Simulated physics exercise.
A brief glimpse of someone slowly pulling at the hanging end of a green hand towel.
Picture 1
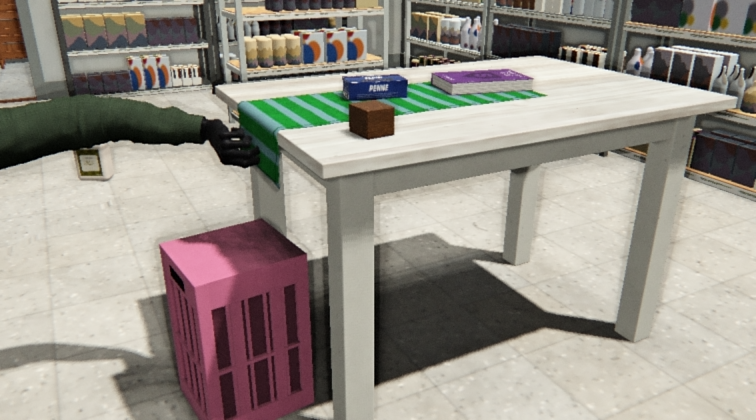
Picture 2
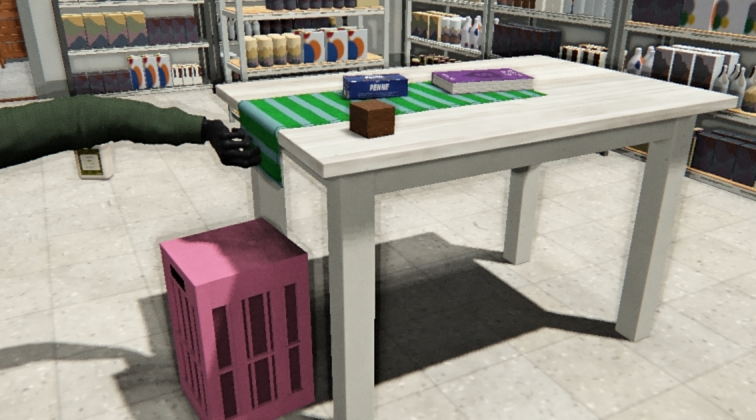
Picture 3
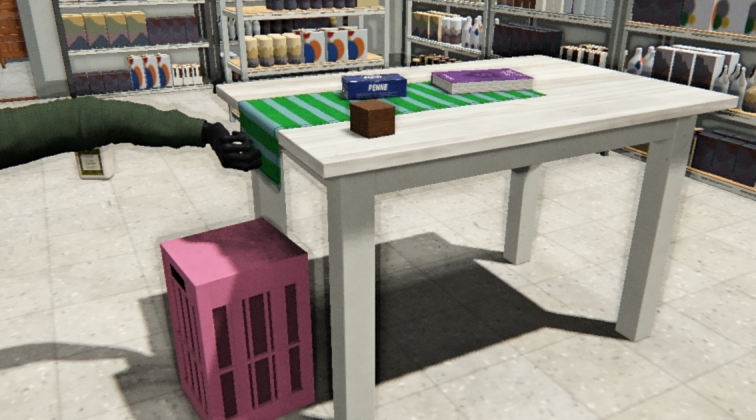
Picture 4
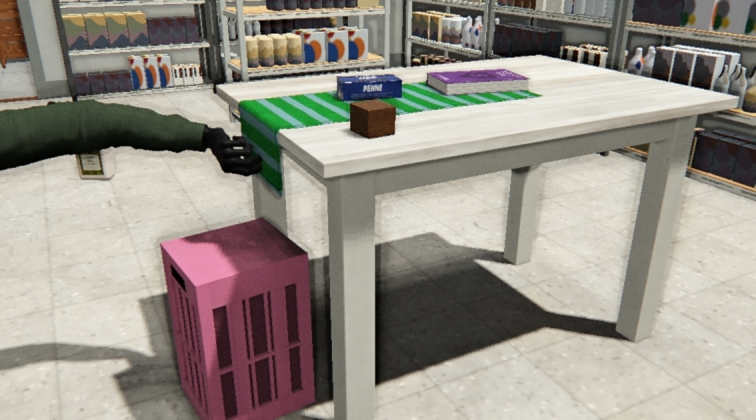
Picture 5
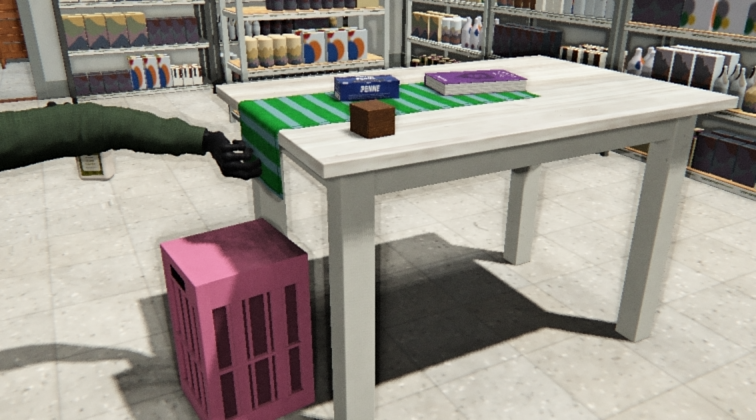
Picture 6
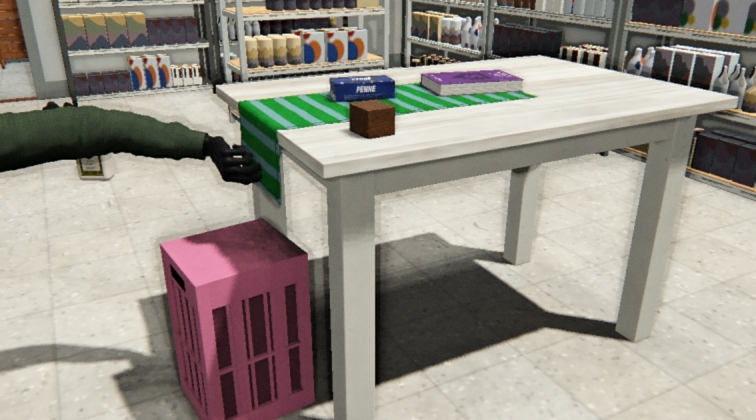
At first, a gloved hand grips the hanging end of a green striped cloth on a white table, above a pink crate. The hand slowly draws the cloth slightly down over the edge, and the blue packet and purple book shift a little left with it, while the brown block stays put beside it.
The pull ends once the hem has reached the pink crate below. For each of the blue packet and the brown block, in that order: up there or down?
Result: Blue packet remains up, brown block remains up.
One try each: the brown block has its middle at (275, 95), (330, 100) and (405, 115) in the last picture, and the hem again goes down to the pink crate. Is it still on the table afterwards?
At the first place it ends up off, at the second it ends up off, and at the third it does not leave.
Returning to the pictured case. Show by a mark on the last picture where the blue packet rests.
I'd put its resting spot close to pixel (308, 94).
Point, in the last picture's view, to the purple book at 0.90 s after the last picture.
I'd say around (431, 87).
Then, 0.48 s on from there, hem going down; packet carried along near (337, 91); block in place.
Then, 0.90 s on from there, hem on the crate; packet carried along near (314, 93); block in place.
In the end, hem on the crate; packet carried along near (308, 94); block in place. The blue packet stays on the table and the brown block remains up there.
